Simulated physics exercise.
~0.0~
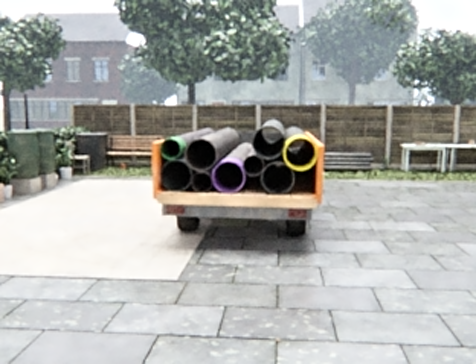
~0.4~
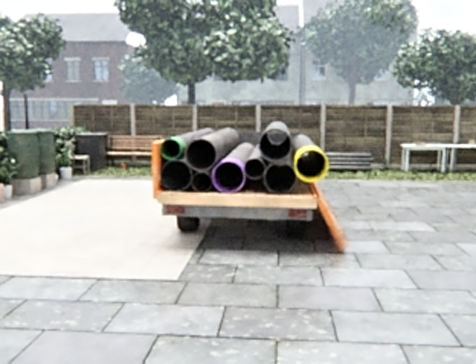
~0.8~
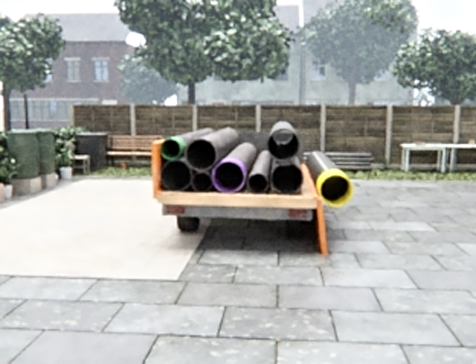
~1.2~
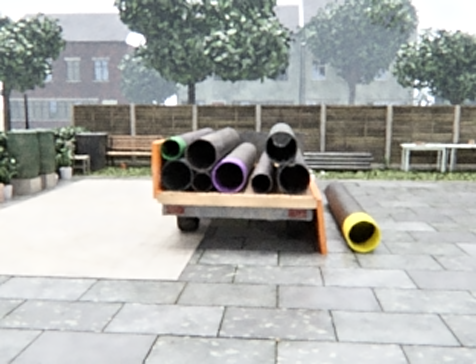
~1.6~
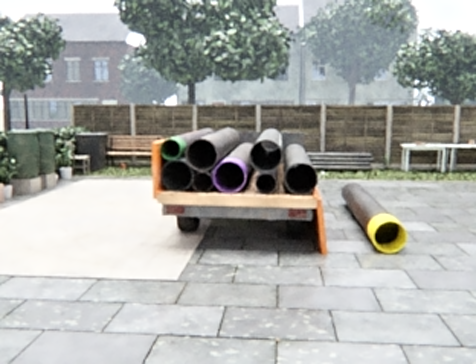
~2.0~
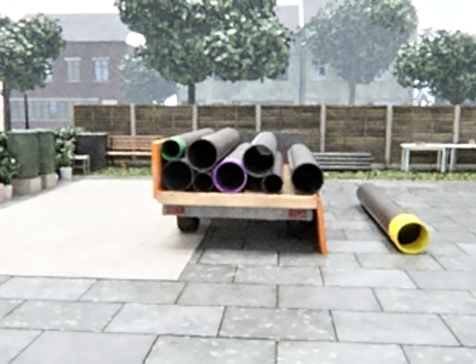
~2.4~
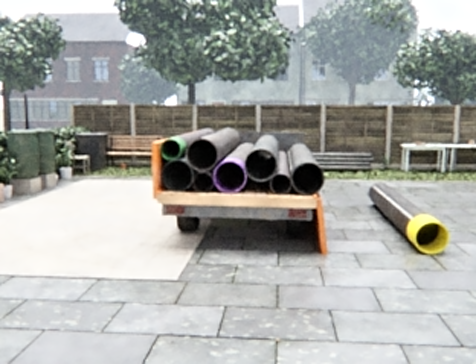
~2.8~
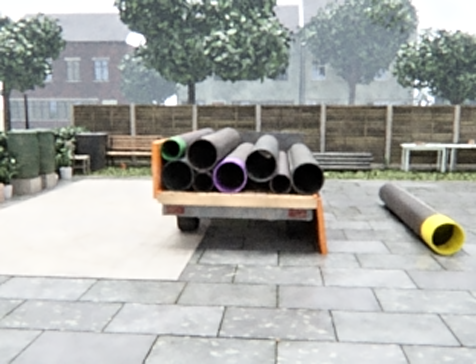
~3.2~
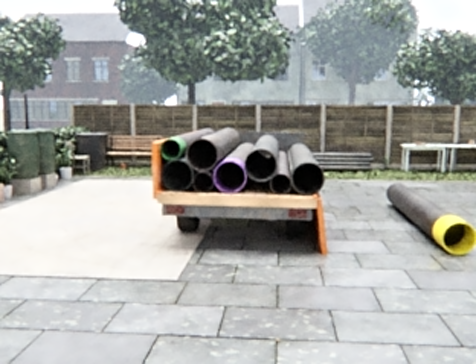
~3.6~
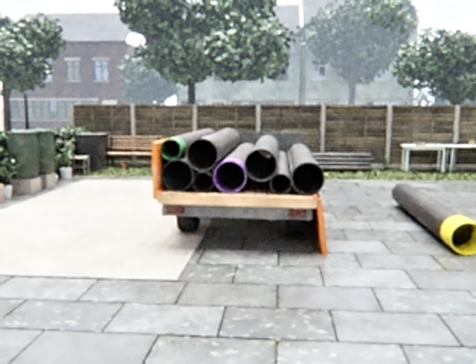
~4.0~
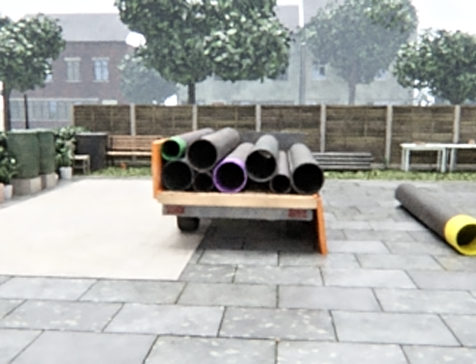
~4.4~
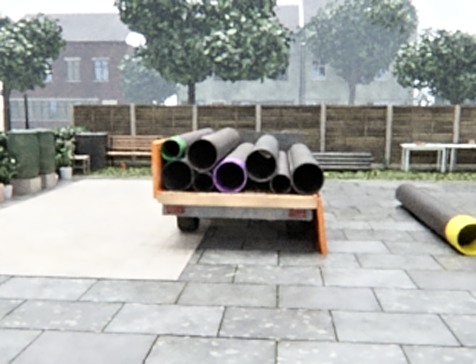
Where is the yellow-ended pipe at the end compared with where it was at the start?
At the start it was on the right side of the load on the trailer, and at the end it was lying on the paving well off to the right of the trailer.
